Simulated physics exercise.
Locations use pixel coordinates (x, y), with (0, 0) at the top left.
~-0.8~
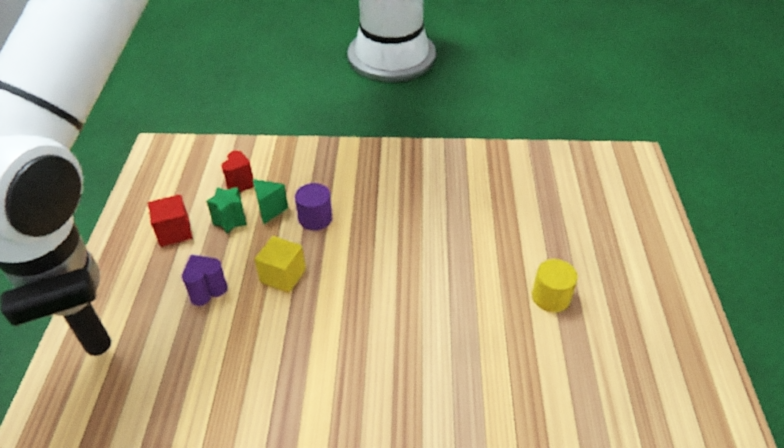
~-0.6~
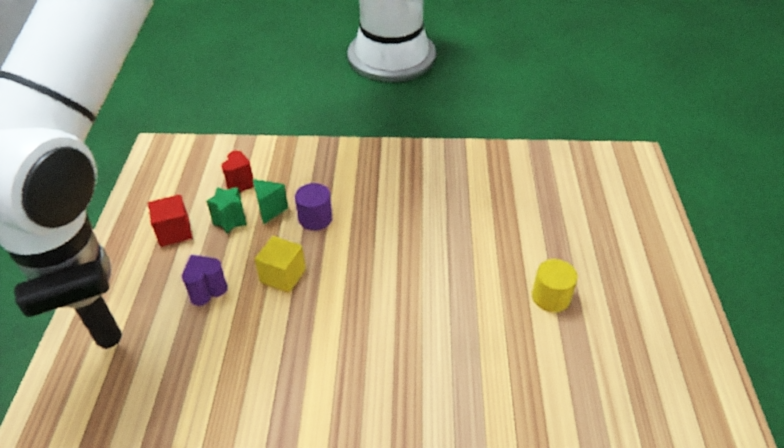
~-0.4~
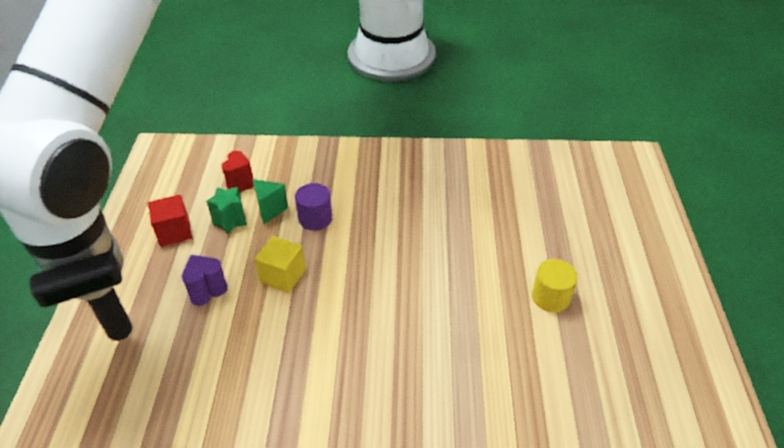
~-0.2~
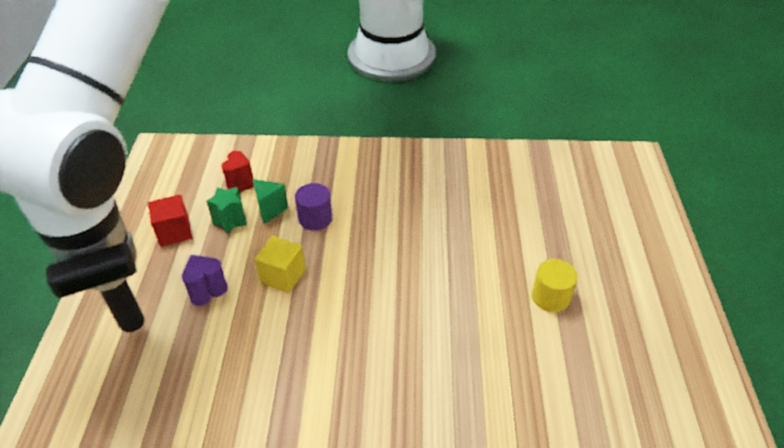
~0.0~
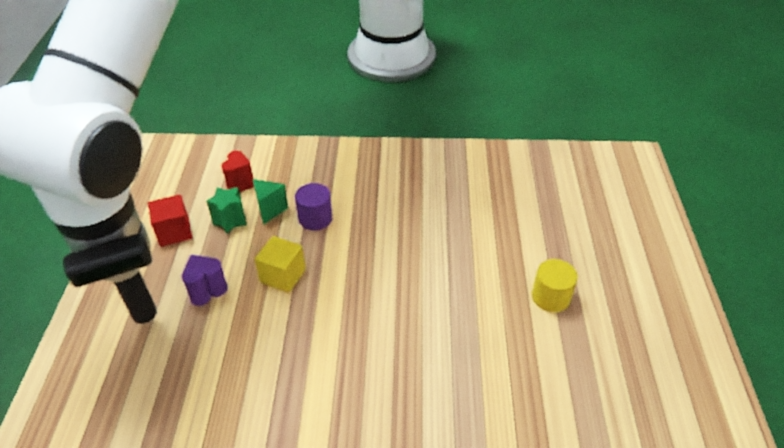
A white robot arm with a black stick reaches over the left side of a striped wooden table on a green floor, seen from above at a fixed angle. Red, green, purple and yellow blocks sit grouped at the left, with a yellow cylinder alone at the right. The stick slides slightly right and away from the viewer, nearing the purple heart, while every block stays still.
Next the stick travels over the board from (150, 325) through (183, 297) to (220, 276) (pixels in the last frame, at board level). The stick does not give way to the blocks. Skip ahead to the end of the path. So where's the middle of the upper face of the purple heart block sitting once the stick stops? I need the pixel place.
It should be at about (239, 257).
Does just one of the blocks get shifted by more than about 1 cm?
Yes, it checks out.
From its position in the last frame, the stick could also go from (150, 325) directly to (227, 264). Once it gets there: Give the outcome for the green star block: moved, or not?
It holds its position.
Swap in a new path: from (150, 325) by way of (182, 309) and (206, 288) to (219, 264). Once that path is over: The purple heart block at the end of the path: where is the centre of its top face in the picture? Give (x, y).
Located at (243, 232).
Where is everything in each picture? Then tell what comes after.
Lower end of the stick (99, 346), tops of blocks, purple heart block (200, 267), green star block (224, 197), yellow square block (278, 252), in the first picture.
Stick (110, 339), blocks as before, in the second picture.
Stick (121, 332), blocks as before, in the third picture.
Stick (133, 324), blocks as before, in the fourth picture.
Stick (145, 315), purple heart block (200, 267), green star block (224, 197), yellow square block (278, 252), in the fifth picture.
On the path given first. Halfway along, stick (180, 286); purple heart block (204, 266).
At the end, stick (217, 266); purple heart block (239, 257), turned 15° clockwise; green star block not moved; yellow square block (282, 252).
